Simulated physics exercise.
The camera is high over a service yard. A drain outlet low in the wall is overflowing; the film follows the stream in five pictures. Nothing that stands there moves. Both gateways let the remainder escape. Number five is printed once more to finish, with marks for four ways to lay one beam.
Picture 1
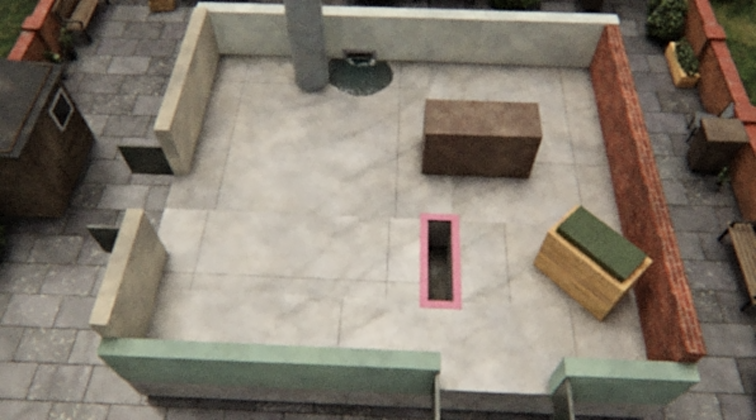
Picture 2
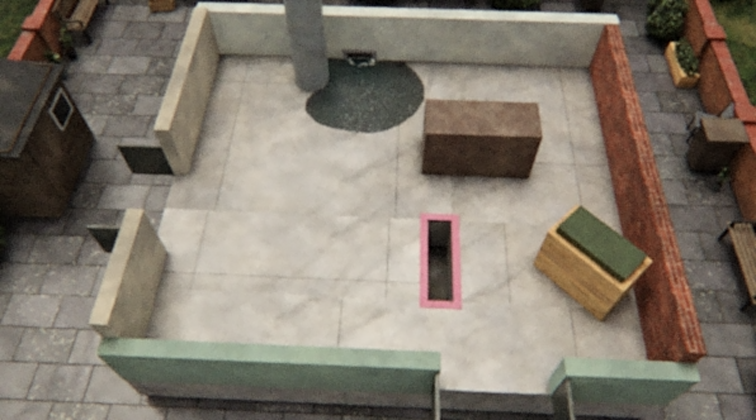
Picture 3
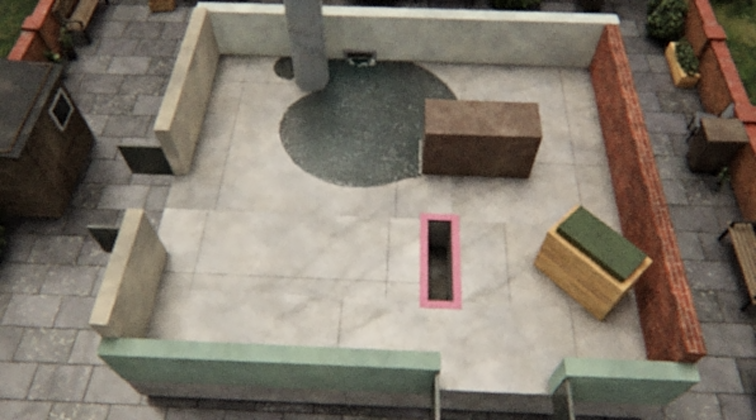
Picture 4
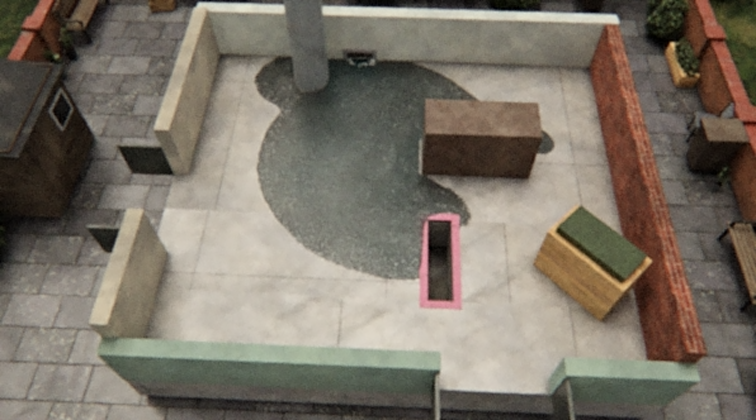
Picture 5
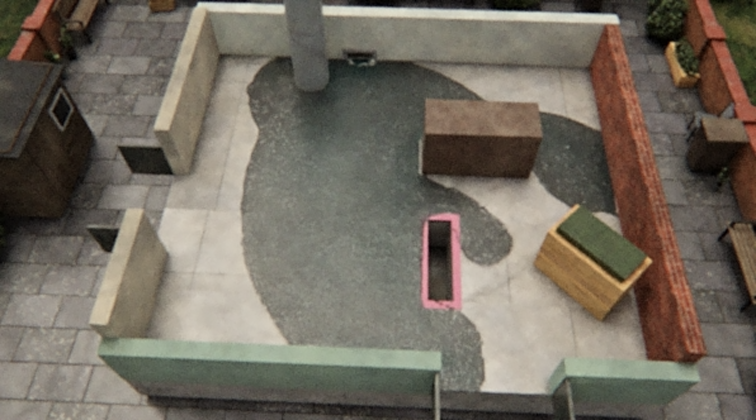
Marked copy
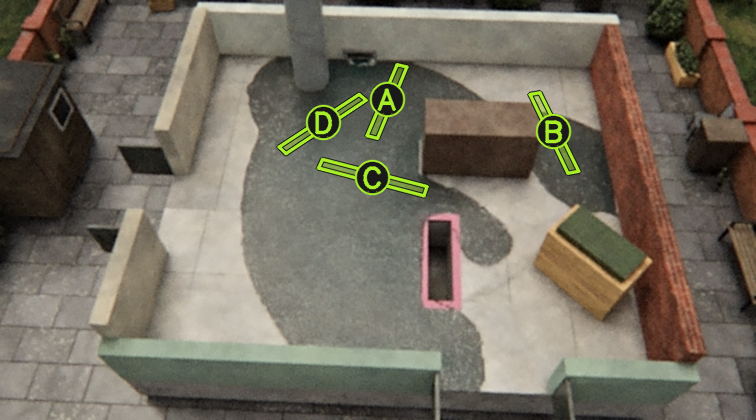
To begin with, a small dark puddle lies beside a grey pillar at the back wall of a pale walled yard. The water spreads forward across the floor, reaching the brown block and then the pink-edged pit, and finally wraps around both, touching the red wall and the green front wall.
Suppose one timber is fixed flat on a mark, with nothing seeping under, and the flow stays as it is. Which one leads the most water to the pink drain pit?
Best: B.
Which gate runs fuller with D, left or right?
The right one.
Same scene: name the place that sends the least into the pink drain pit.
It is C.
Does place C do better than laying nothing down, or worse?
Place C is worse.
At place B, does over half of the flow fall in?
No.
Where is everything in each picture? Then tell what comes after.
Outfall at (360, 55); pink drain pit at (440, 259); open gate at (492, 376); open gate at (178, 211); 2 % of the ground under water, visible out to (344, 89); pink drain pit still dry, in the first picture.
In the second picture, 7 % of the ground under water, visible out to (340, 127); pink drain pit still dry.
In the third picture, 17 % of the ground under water, visible out to (366, 182); pink drain pit still dry.
In the fourth picture, 30 % of the ground under water, visible out to (414, 269); pink drain pit taking water.
In the fifth picture, 46 % of the ground under water, visible out to (441, 328); pink drain pit taking water.
In lime, A from (372, 137) to (401, 65); B from (534, 93) to (573, 172); C from (320, 163) to (425, 191); D from (282, 150) to (362, 97).
With A, about 19 % of the stream goes into the pink drain pit, about 78 % out by the gates.
With B, about 29 % of the stream goes into the pink drain pit, about 68 % out by the gates.
With C, about 12 % of the stream goes into the pink drain pit, about 86 % out by the gates.
With D, about 19 % of the stream goes into the pink drain pit, about 79 % out by the gates.
